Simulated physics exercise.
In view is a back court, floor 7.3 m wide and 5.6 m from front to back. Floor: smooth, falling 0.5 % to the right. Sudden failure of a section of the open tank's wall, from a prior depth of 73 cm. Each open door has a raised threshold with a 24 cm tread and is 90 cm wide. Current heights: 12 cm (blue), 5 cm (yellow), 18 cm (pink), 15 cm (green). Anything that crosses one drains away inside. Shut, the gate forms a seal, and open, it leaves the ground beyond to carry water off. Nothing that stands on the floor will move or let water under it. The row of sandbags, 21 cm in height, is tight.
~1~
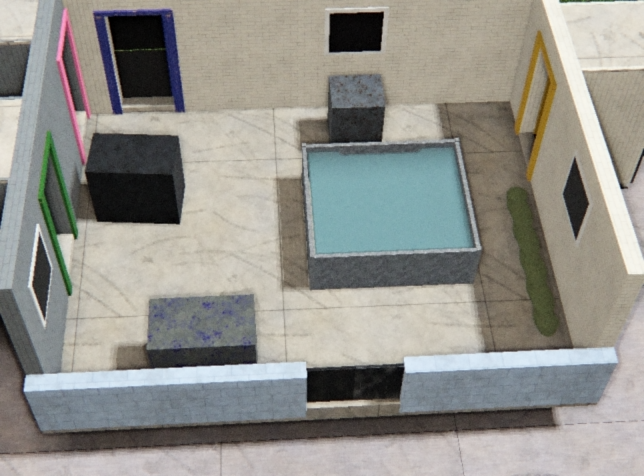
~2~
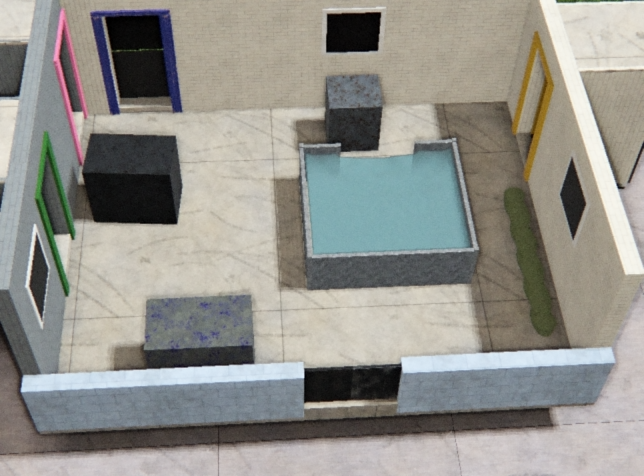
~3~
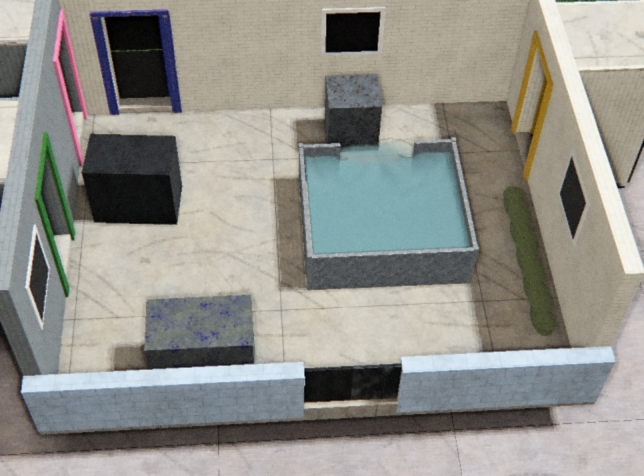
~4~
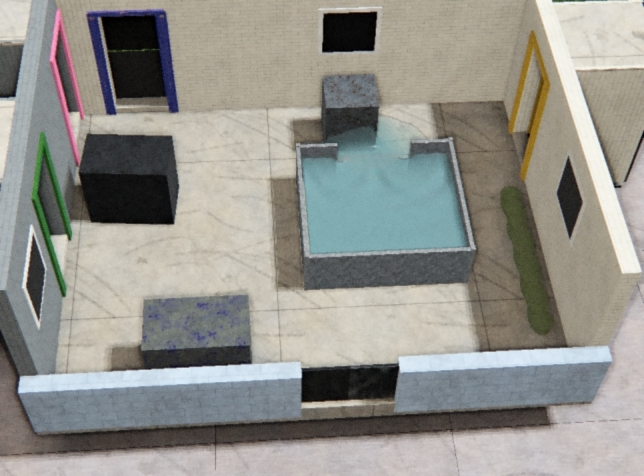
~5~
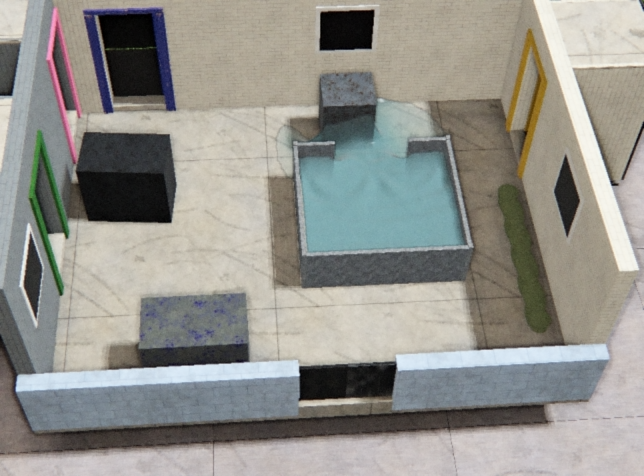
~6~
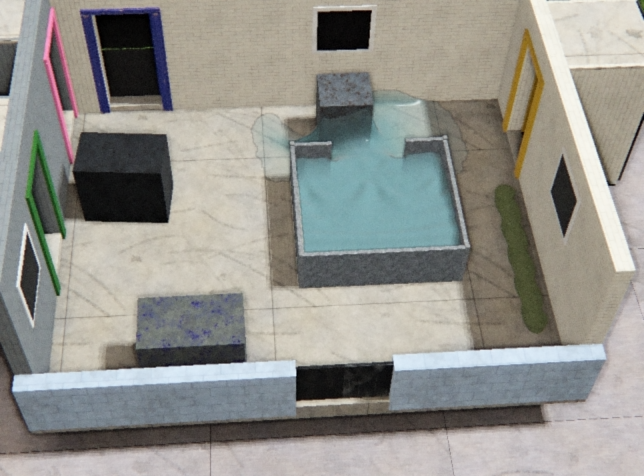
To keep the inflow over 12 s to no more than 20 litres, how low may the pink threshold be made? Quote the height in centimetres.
No lower than about 21 cm.
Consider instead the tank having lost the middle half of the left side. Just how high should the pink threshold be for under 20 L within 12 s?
About 15 centimetres.
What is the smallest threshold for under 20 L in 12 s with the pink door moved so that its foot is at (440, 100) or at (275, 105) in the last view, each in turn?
Around 26 and 6.5 cm respectively.
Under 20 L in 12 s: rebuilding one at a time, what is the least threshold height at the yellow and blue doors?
You'd want about 19 centimetres at yellow and about 13.0 centimetres at blue.
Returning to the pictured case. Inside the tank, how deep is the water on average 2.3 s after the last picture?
Average depth: Approx. 36 cm.
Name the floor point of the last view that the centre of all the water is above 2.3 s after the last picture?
I'd say around (354, 188).
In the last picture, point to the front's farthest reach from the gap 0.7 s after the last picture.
Lab note: Front tip approx. at (162, 110).
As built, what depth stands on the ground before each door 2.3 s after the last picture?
Depth (cm): Blue 7 / yellow 17 / pink 27 / green 0.
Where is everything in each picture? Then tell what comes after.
The open tank at (388, 199) is whole and still, 73 cm deep; the pink door at (75, 94) is dry, in the first picture.
Water pours out on the far side and has run 0.3 m, to a hidden place; about 7 cm deep outside, 73 cm at the back, in the second picture.
Water pours out on the far side and has run 0.8 m, to a hidden place; about 14 cm deep outside, 73 cm at the back, in the third picture.
Water pours out on the far side and has run 1.3 m, to a hidden place; about 12 cm deep outside, 73 cm at the back, in the fourth picture.
The front is at (398, 102), 1.7 m from the gap on the far side; 2.6 m2 of floor is wet, 71 cm left at the back, in the fifth picture.
Water pours out on the far side and has run 1.9 m, to (432, 101); about 6 cm deep outside, 62 cm at the back; the pink door at (62, 93), 4.9 m from the gap, is still 3.1 m from the nearest water, in the sixth picture.
Then, 0.7 s after the last picture water covers 25 % of the floor, deepest (57 cm) near (357, 157); it has not reached the pink door.
Then, 2.3 s after the last picture water covers 50 % of the floor, deepest (33 cm) near (497, 114); 27 cm at the pink door, 14 litres in over its 18 cm threshold.
Then, 11.3 s after the last picture water covers 95 % of the floor, deepest (12 cm) near (564, 377); 7 cm at the pink door, 40 litres in over its 18 cm threshold.
At the pink door as built, the water peaked near 28 cm, 2.1 s after the last picture.
Run again over the same 12 s with other heights there, 36 litres in over 18.5 cm, 5 litres over 25 cm. The limit of 20 litres is kept from about 21 cm up.
